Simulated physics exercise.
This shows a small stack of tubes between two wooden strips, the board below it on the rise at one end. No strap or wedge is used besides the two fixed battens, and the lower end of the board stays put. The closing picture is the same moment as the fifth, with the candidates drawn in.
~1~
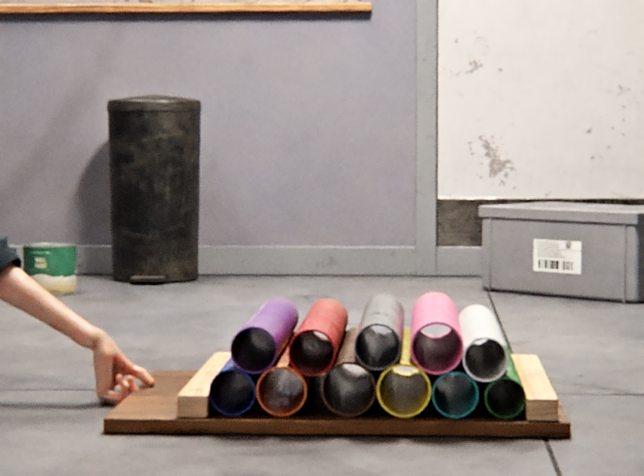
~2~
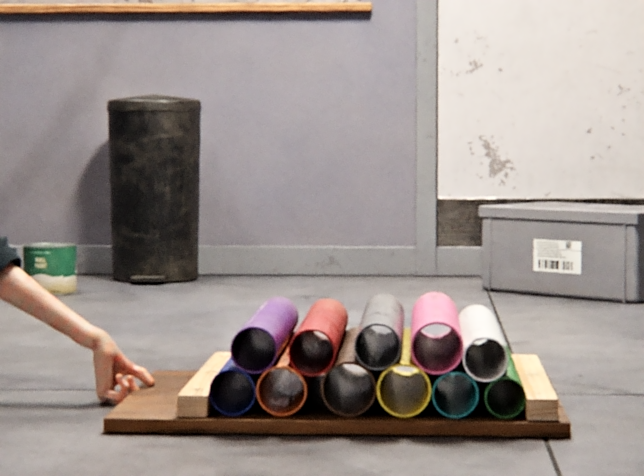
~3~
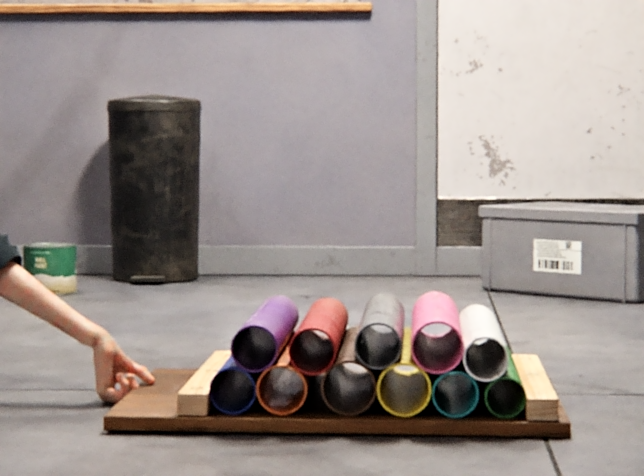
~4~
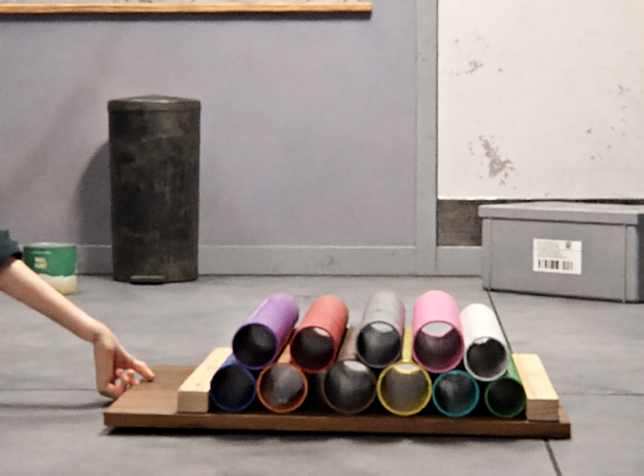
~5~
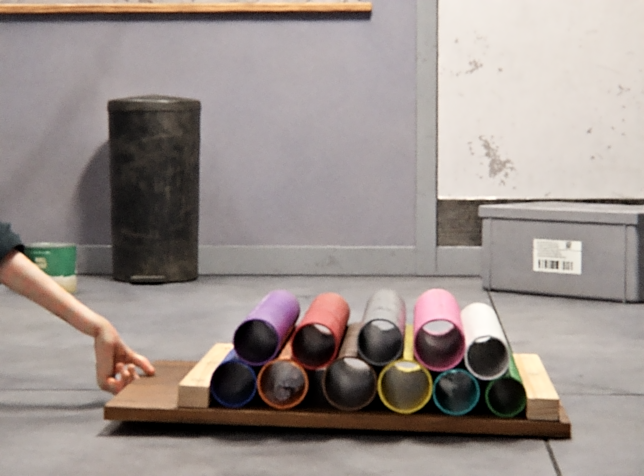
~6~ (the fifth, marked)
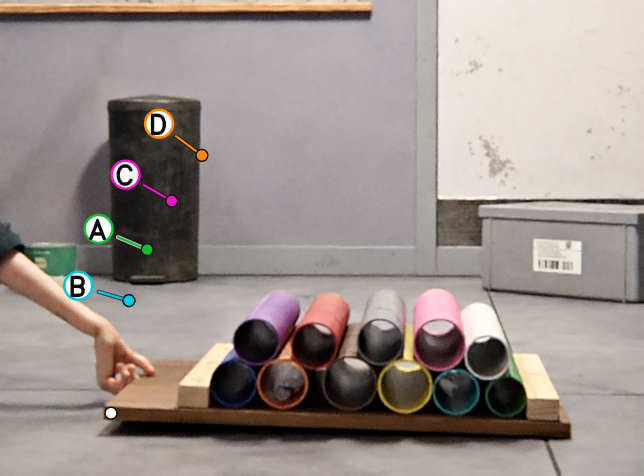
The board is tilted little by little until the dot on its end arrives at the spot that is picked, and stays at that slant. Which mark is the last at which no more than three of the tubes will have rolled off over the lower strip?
C is the limit.
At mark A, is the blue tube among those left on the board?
Yes, with A.
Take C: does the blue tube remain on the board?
The blue tube: Yes.
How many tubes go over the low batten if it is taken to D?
The count is five.
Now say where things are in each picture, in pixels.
Grey tube (378, 347); red tube (312, 352); purple tube (254, 350), in the first picture.
Purple tube (254, 350); white tube (486, 359), in the second picture.
Board (343, 389); blue tube (233, 390); orange tube (282, 390); pink tube (437, 347), in the third picture.
Board (343, 387); blue tube (233, 387); orange tube (282, 387); turquoise tube (455, 393), in the fourth picture.
Board (343, 384); blue tube (234, 383); orange tube (283, 383), in the fifth picture.
On the marked copy, A at (147, 250); B at (129, 300); C at (171, 201); D at (202, 155); the white dot at (111, 413).
With C. Early on, board at 17°.
Further on, board at 30°.
At the end, board at 30°, two over the low batten (pink, white).
As for the rest, A two over the low batten (pink, white); B none over the low batten; D five over the low batten.
